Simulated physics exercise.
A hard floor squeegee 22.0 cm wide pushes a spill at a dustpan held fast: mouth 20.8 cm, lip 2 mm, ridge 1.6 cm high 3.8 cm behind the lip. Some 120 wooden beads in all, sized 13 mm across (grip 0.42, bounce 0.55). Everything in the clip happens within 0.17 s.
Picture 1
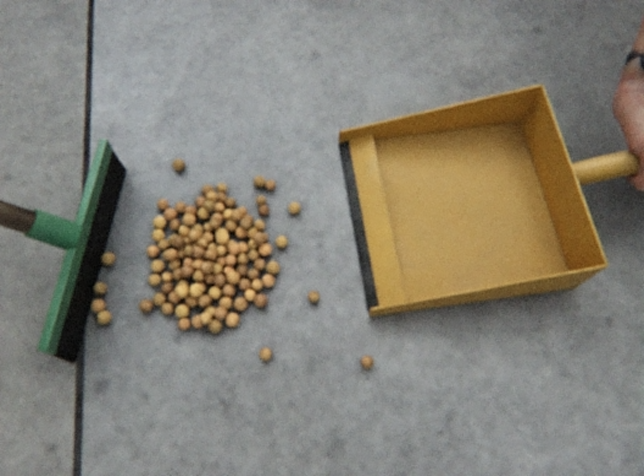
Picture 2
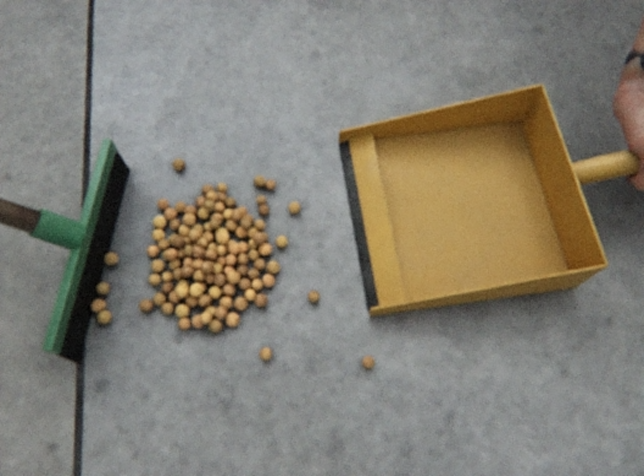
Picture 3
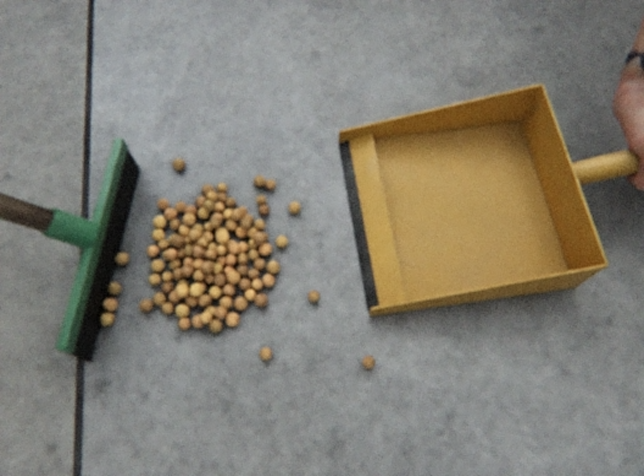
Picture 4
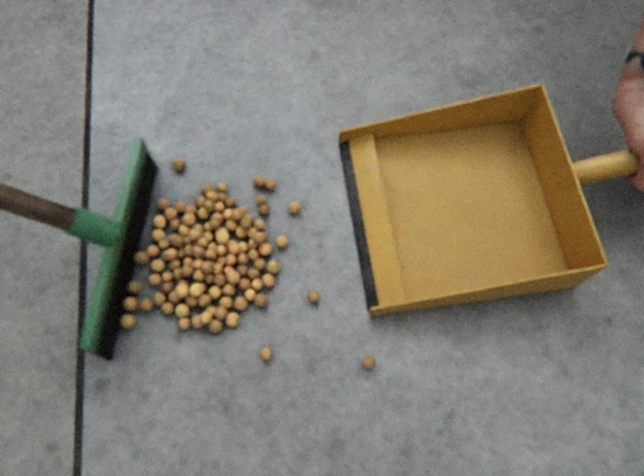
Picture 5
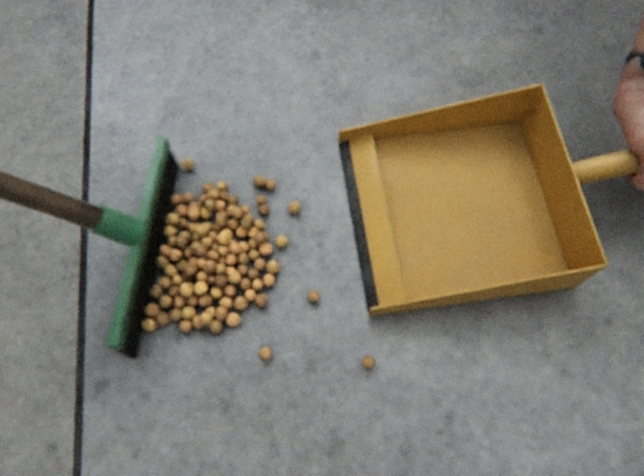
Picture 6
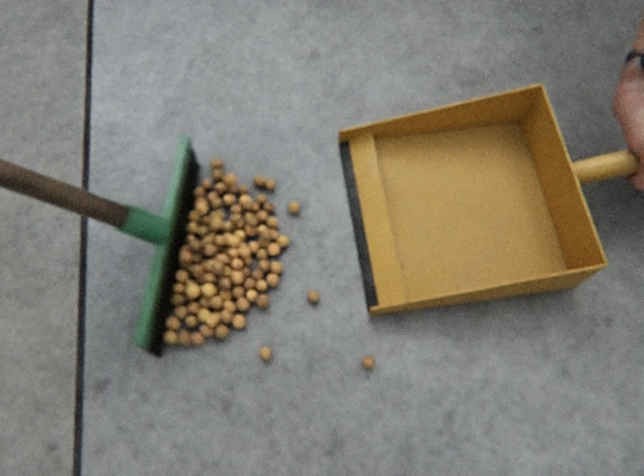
A hand at the right edge holds the wooden handle of a yellow dustpan still on a grey floor with a dark seam at left, seen from above by a fixed camera. A heap of small tan wooden beads lies left of the pan, with a few strays around it. From the left, a green squeegee with a black blade slides steadily right, gathers nearby strays, then presses into the heap and pushes it rightward.
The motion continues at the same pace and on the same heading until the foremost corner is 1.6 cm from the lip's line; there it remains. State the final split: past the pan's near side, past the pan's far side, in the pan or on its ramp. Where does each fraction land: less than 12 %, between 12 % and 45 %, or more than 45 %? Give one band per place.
Past the pan's near side, between 12 % and 45 %; past the pan's far side, less than 12 %; in the pan or on its ramp, between 12 % and 45 %.
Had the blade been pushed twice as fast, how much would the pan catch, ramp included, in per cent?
I'd guess it lands at about 45 per cent.
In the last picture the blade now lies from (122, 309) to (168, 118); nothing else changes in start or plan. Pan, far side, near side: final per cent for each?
Final per cent - pan 10, far 5, near 15.
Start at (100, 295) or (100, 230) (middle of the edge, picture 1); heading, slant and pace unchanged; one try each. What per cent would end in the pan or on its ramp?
Around 25 percent, then around 30 percent.
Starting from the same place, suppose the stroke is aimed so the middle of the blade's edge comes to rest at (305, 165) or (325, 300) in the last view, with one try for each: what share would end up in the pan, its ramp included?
About 15 % and 35 %.
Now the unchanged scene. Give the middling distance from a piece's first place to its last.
Median: Approx. 16 cm.
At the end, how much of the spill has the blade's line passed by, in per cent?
I'd say close to 0 per cent.
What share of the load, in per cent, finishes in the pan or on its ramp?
Roughly 30 %.
Then, 0.11 s after the last picture, middle of the blade 11 cm from the lip; 0 % over the lip, far side 0 %, near side 15 %.
Then, 0.19 s after the last picture, middle of the blade 5 cm from the lip; 10 % over the lip, far side 0 %, near side 20 %.
Then, 0.40 s after the last picture, middle of the blade 4 cm from the lip; 30 % over the lip, far side 0 %, near side 25 %.
In the end, near side 25 %, far side 0 %, pan 30 %, in front of the lip or behind the blade 45 %.
